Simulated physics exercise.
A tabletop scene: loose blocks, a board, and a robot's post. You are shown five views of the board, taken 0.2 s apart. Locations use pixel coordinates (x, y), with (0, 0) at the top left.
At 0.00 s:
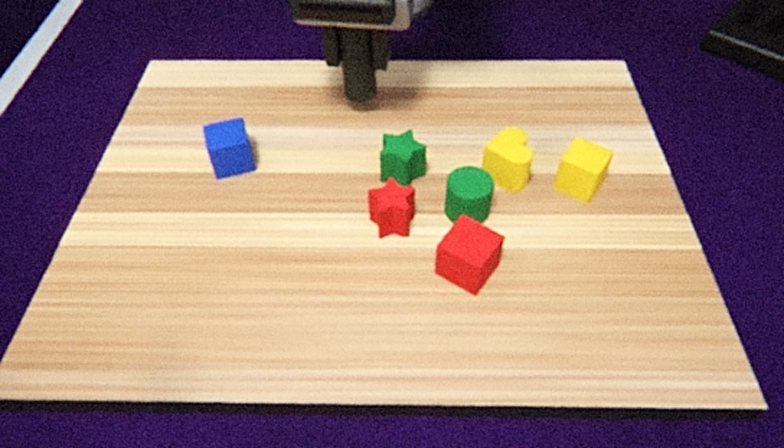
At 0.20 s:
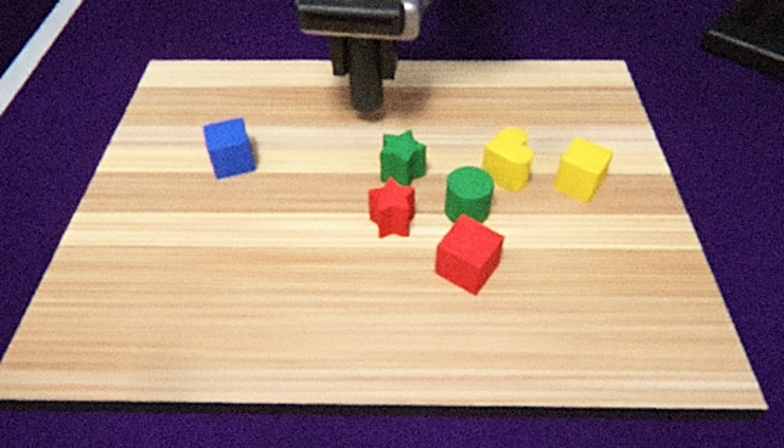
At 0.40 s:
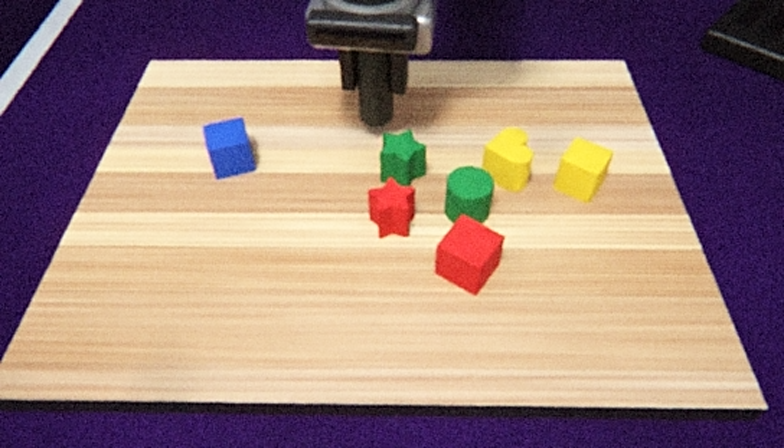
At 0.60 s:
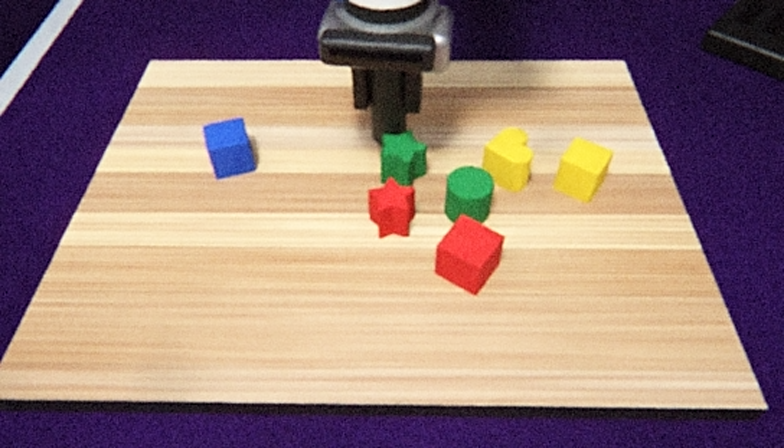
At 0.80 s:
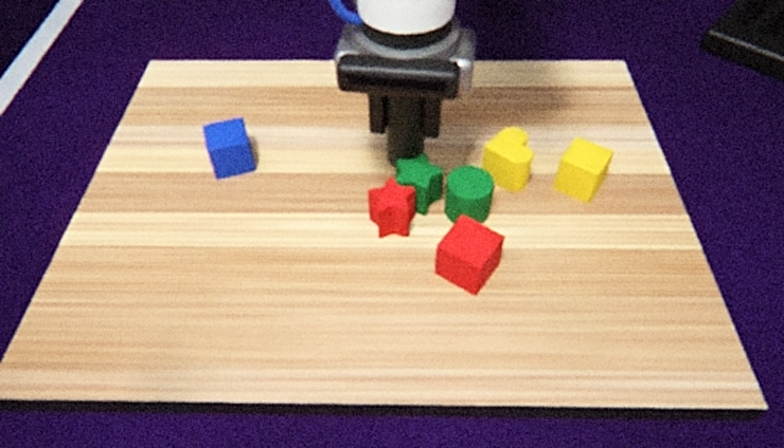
A dark robot post moves down the board and nudges the green star toward the viewer.
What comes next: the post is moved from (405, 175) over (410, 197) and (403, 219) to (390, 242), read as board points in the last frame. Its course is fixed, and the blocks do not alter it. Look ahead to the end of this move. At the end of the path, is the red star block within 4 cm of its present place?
Going by the path, no.
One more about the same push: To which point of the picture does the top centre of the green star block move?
I think it will end close to (429, 220).
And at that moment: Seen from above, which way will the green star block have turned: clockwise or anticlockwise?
The block spins anticlockwise.
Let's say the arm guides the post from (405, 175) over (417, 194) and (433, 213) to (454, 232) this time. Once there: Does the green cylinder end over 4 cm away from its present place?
No, that is not how it ends up.
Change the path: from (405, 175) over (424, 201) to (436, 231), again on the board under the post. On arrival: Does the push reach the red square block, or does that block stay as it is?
The red square block is moved.
What follows on the original path. Halfway along, post (409, 193); red star block (389, 213), turned 60° clockwise; green star block (429, 203), turned 10° anticlockwise; green cylinder (475, 184).
At the end, post (389, 227); red star block (372, 240), turned 65° clockwise; green star block (429, 220), turned 55° anticlockwise; green cylinder (475, 184); red square block (476, 242).
